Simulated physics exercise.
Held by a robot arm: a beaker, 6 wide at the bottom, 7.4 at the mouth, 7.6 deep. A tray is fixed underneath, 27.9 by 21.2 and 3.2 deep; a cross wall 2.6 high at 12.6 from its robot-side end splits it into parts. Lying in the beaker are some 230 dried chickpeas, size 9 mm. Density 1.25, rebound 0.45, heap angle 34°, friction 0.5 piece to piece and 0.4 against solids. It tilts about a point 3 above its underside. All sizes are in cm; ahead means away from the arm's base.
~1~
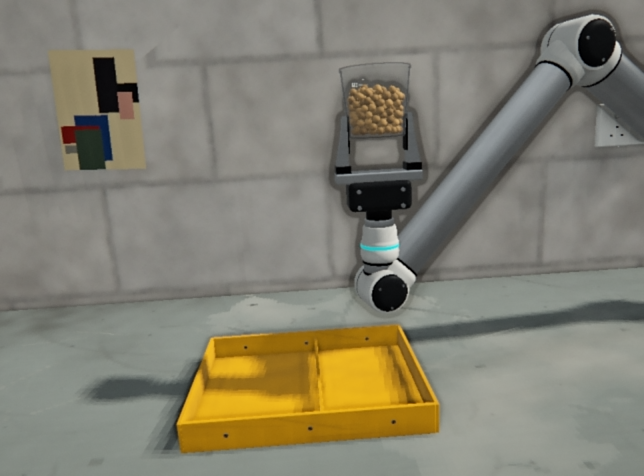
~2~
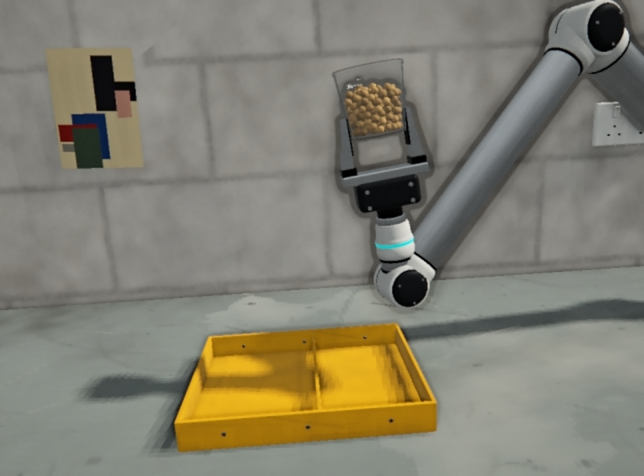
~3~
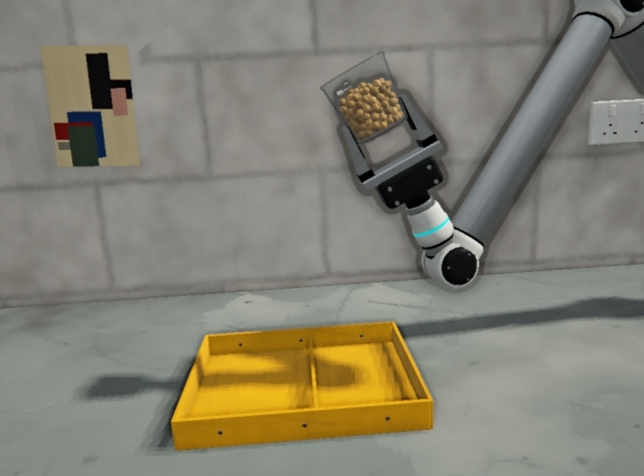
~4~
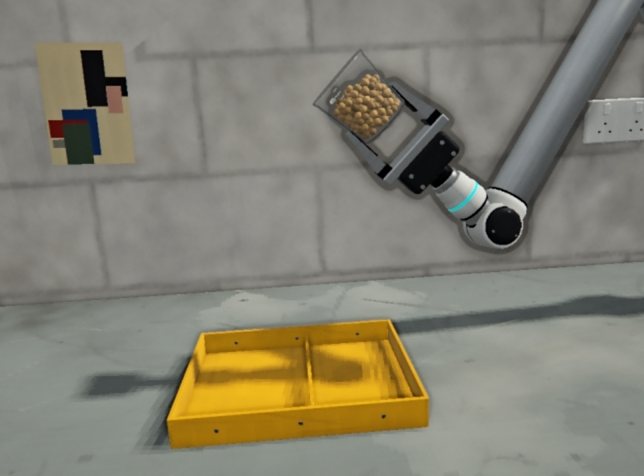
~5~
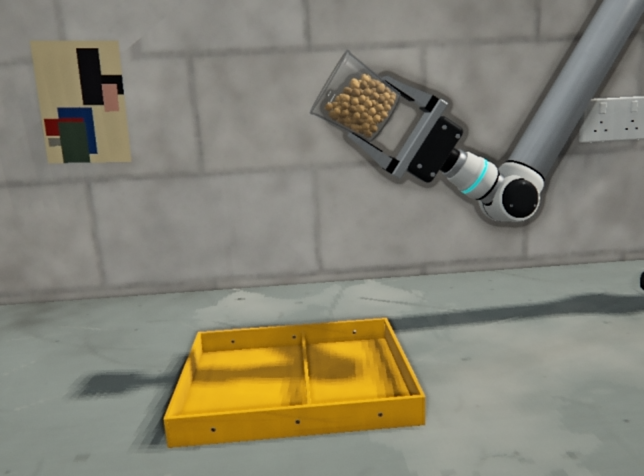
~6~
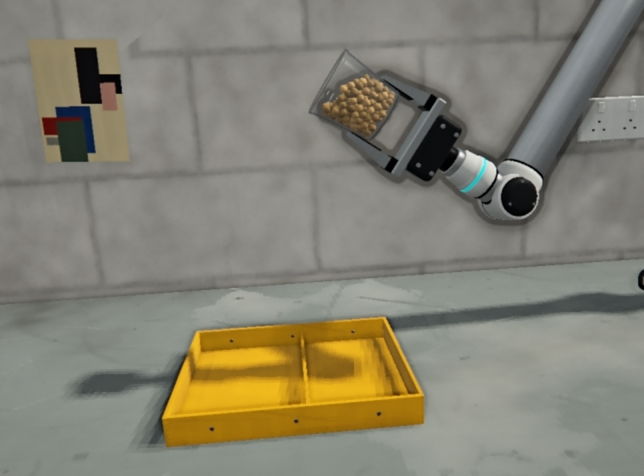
A robot arm tilts a clear beaker of chickpeas leftward above a yellow tray.
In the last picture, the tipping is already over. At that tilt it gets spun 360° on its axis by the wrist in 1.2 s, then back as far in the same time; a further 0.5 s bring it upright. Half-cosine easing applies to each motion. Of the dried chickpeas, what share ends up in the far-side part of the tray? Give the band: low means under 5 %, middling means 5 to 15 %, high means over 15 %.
Band: Low.
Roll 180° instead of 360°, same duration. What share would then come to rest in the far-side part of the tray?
Roughly 0 percent, then.
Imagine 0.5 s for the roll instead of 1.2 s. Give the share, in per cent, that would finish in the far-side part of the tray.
It would come to around 0 percent.
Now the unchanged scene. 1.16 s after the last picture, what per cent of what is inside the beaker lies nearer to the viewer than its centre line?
60 per cent.
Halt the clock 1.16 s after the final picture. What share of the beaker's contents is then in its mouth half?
About 35 per cent.
Then, 1.16 s on, tipped 56°, highest piece 38 above the table; 231 in the beaker, 1 in the far-side part, 1 in flight or on a rim.
Then, 2.32 s on, tipped 56°, highest piece 38 above the table; 230 in the beaker, 3 in the far-side part.
Then, 3.10 s on, upright, highest piece 39 above the table; 230 in the beaker, 3 in the far-side part.
Then, 3.80 s on, upright, highest piece 39 above the table; 230 in the beaker, 3 in the far-side part.
In the end, 230 in the beaker, 3 in the far-side part. That is 1 % in the far-side part of the tray.
